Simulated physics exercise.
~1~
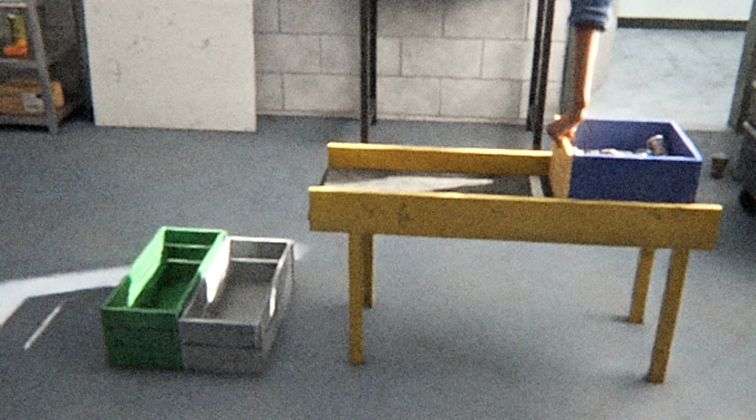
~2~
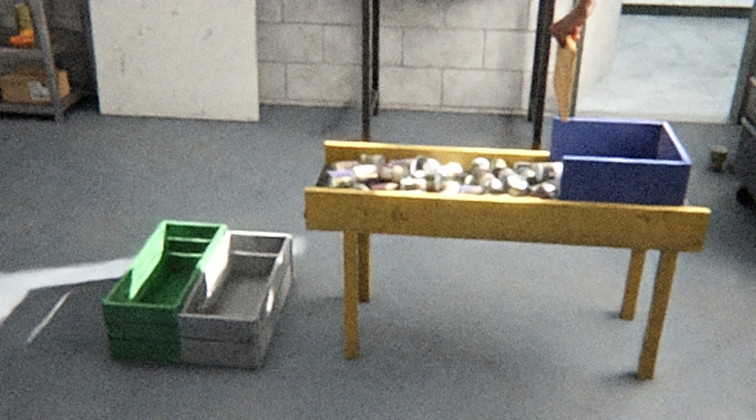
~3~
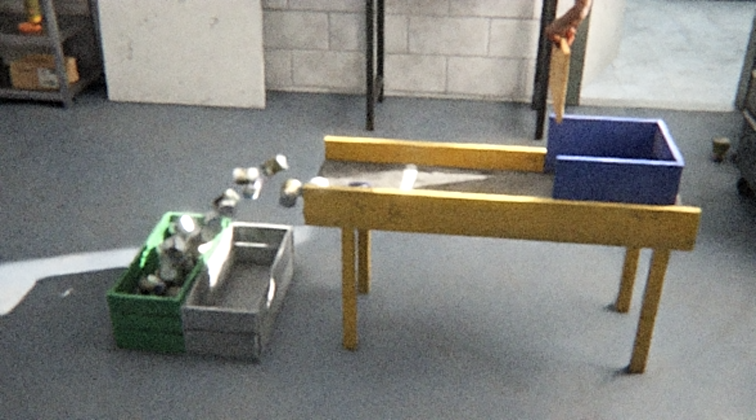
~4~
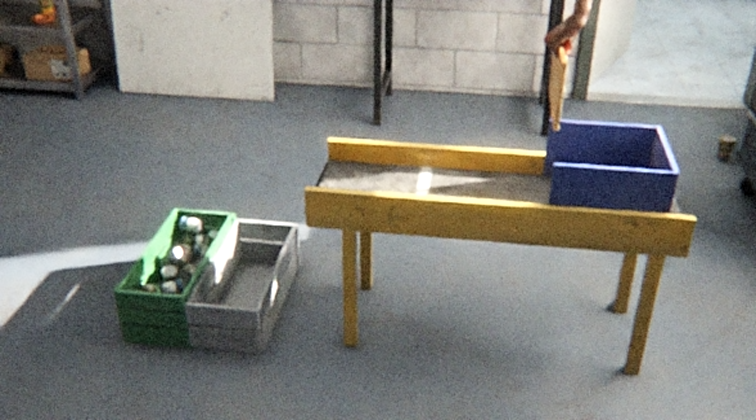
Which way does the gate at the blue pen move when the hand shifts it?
The gate moves up, raised by the hand above the blue pen.
